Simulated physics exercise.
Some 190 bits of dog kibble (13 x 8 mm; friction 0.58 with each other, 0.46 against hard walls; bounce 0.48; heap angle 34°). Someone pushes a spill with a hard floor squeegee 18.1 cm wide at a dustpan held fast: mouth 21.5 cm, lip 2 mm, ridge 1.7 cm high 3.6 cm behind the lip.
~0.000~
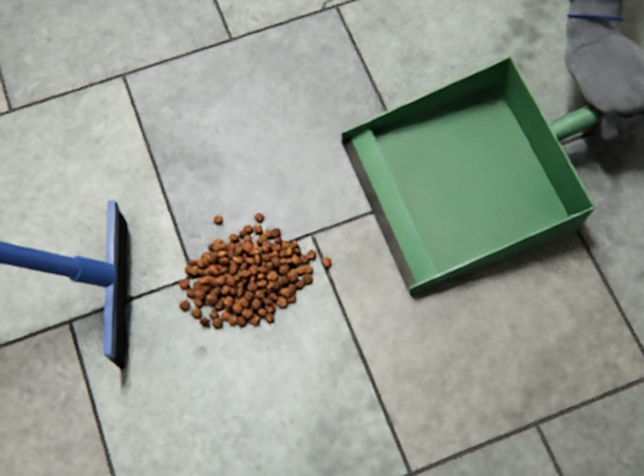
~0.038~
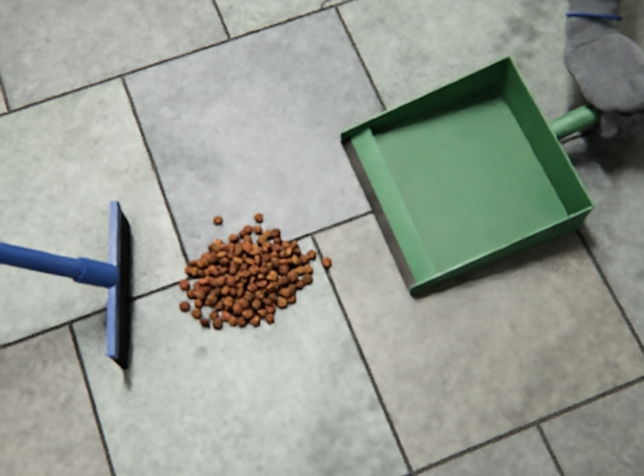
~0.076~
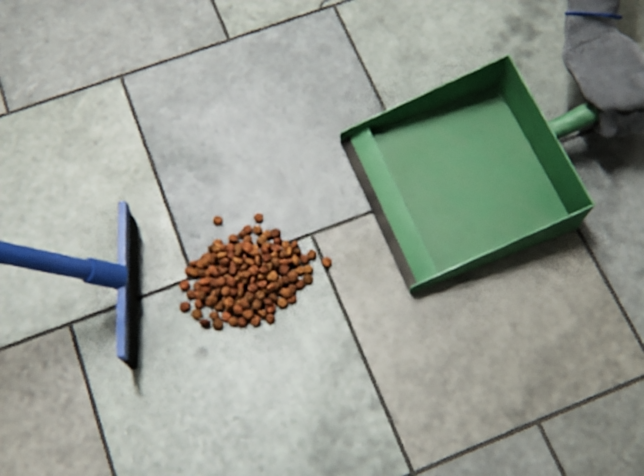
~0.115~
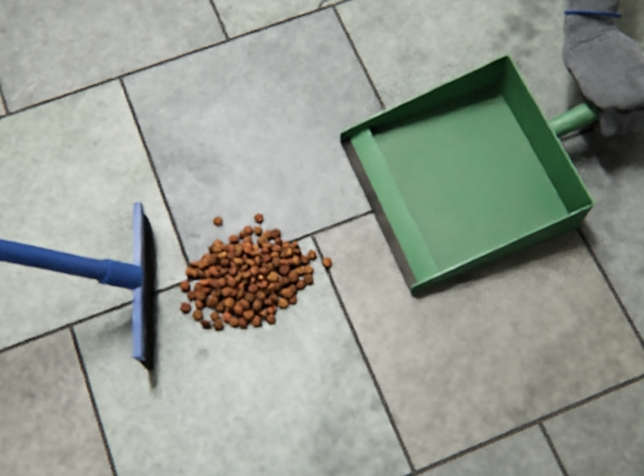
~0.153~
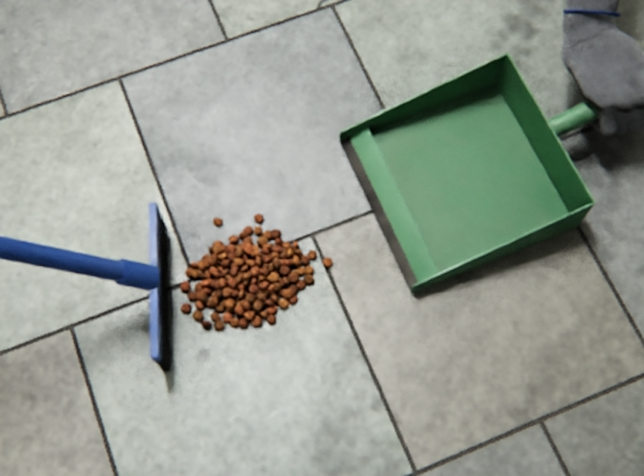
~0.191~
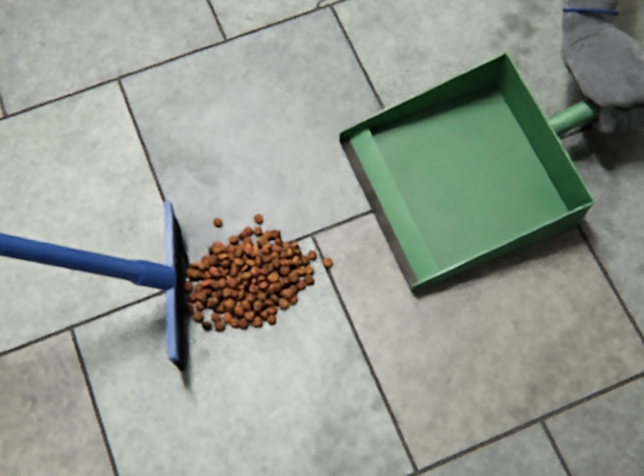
Blue squeegee sliding right across grey tiles to the edge of a brown kibble pile, gloved hand holding a green dustpan opposite.
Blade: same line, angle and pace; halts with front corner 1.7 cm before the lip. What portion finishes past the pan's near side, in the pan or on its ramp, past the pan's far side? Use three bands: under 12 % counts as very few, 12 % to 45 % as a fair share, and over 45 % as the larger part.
Near side: A fair share; pan: A fair share; far side: Very few.
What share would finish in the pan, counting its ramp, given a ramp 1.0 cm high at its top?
Estimate with the new ramp: Some 25 in a hundred.
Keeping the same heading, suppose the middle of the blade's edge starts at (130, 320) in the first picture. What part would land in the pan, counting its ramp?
It would come to about 15 in a hundred.
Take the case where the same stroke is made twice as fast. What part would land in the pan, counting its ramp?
It would come to roughly 25 percent.
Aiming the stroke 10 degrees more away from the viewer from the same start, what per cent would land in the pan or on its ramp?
Estimate: 15 % in pan or on ramp.
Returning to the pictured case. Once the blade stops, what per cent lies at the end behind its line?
Close to 10 percent.
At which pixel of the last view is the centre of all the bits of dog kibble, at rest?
Resting centre estimate: Around (391, 273).
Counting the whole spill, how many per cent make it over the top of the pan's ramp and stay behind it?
Close to 5 per cent.
Then, at 0.43 s, middle of the blade 15 cm from the lip; 0 % over the lip, far side 0 %, near side 5 %.
After 0.59 s, middle of the blade 8 cm from the lip; 0 % over the lip, far side 0 %, near side 20 %.
Then, at 0.87 s, middle of the blade 4 cm from the lip; 20 % over the lip, far side 0 %, near side 30 %.
At rest (1.3 s), near side 30 %, pan 20 %, far side 0 %, in front of the lip or behind the blade 50 %.
